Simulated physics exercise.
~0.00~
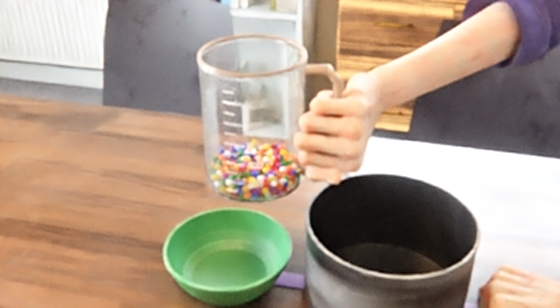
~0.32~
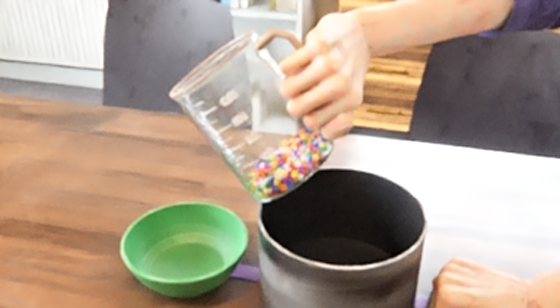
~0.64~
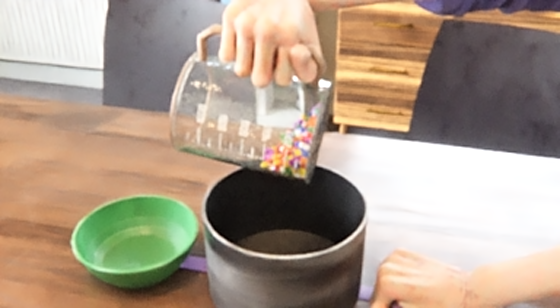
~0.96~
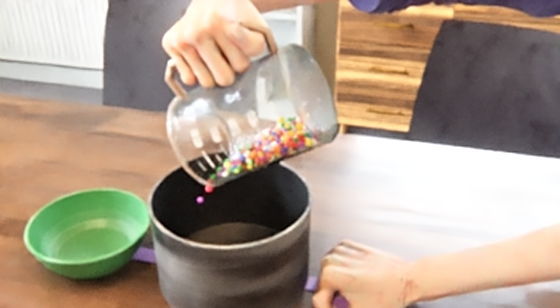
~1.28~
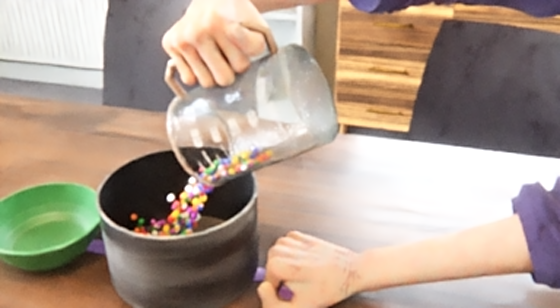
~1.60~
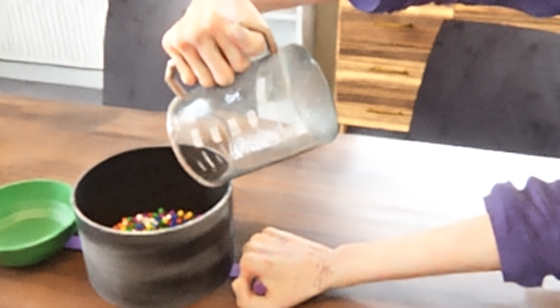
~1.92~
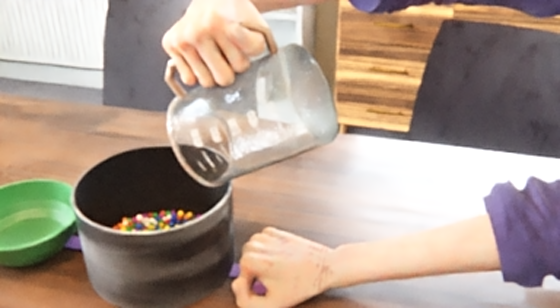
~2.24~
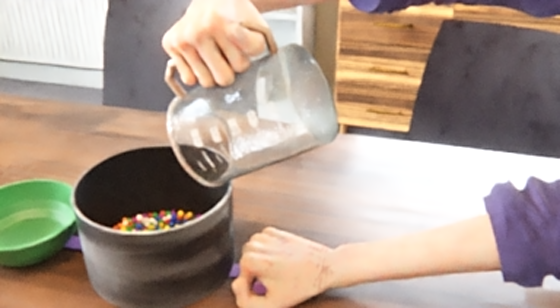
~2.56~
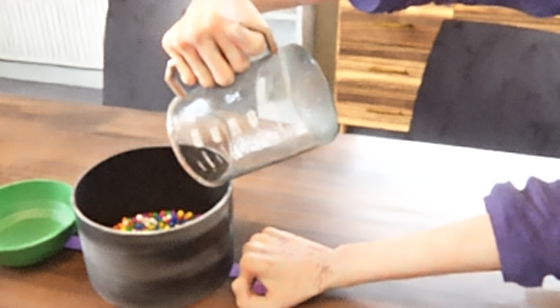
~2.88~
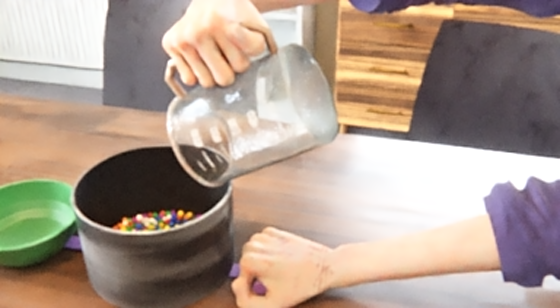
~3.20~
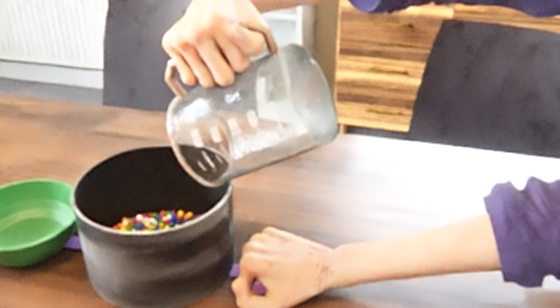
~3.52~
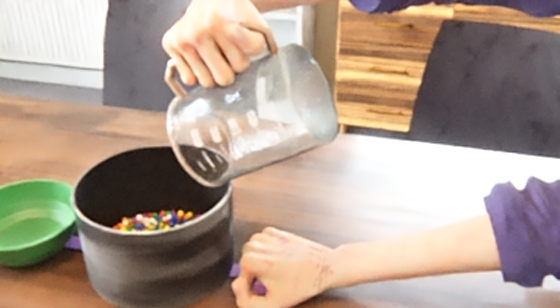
At first, a hand holds a clear jug of colourful beads upright above a wooden table, where a green bowl and a black pot stand side by side. The jug tips toward the left while another hand draws the bowl and pot leftward on a purple strip. As the jug tilts past its side, the first beads slip from its lip above the pot. The rest soon stream down into the pot as it keeps sliding left. Then the row halts and the hands stay still, with the emptied jug held tilted, the beads resting in the black pot and the green bowl empty.
